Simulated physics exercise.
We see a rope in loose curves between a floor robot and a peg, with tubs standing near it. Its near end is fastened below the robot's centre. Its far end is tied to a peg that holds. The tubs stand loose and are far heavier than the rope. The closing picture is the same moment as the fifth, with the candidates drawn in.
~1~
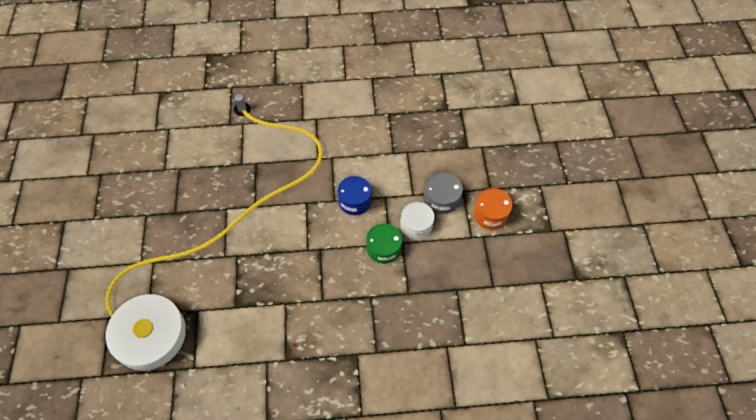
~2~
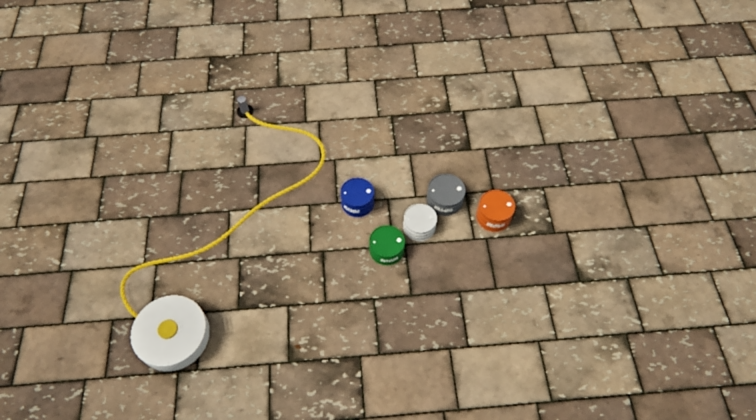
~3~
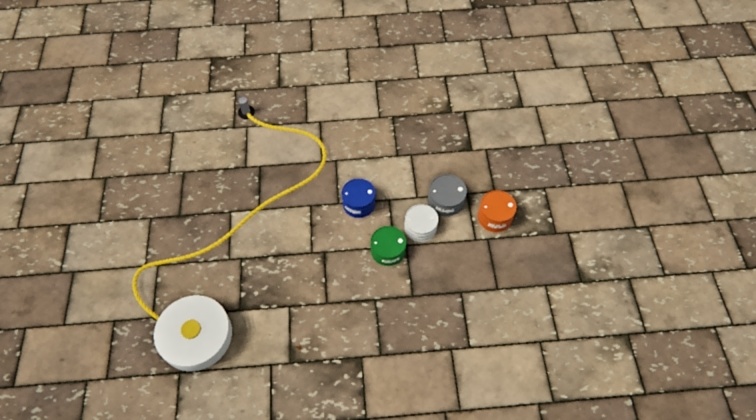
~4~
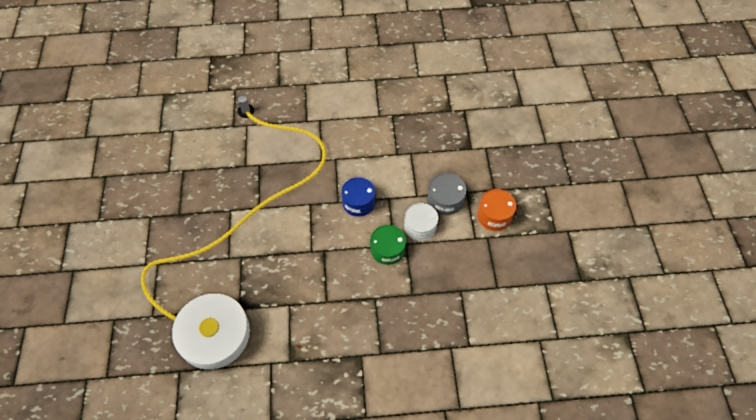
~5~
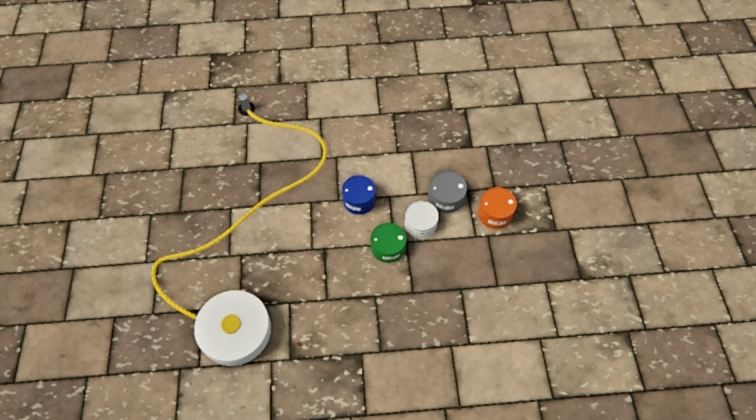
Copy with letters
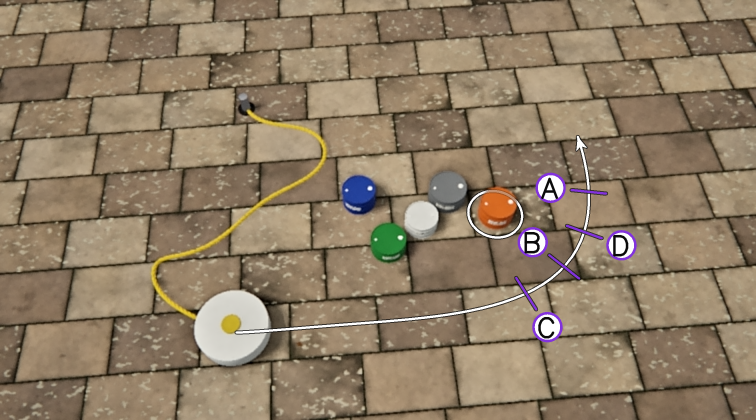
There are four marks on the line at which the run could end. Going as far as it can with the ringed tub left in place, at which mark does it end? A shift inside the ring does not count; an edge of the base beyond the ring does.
Stop at A.
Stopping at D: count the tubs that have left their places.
The count is none.
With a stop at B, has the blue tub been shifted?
No.
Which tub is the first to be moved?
The green one.
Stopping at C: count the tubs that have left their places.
The count is none.
On the marked copy, A at (589, 192); B at (564, 267); C at (526, 294); D at (584, 232); the ring at (495, 214); the route from (236, 333) via (503, 302) to (578, 137).
With A. Early on, robot (395, 316); orange tub (497, 209).
Further on, robot (545, 280); orange tub (497, 209).
At the end, robot (592, 186); orange tub (497, 209); green tub (391, 220); the orange tub is still in its ring.
As for the rest, B is safe but short; C is safe but short; D is safe but short.
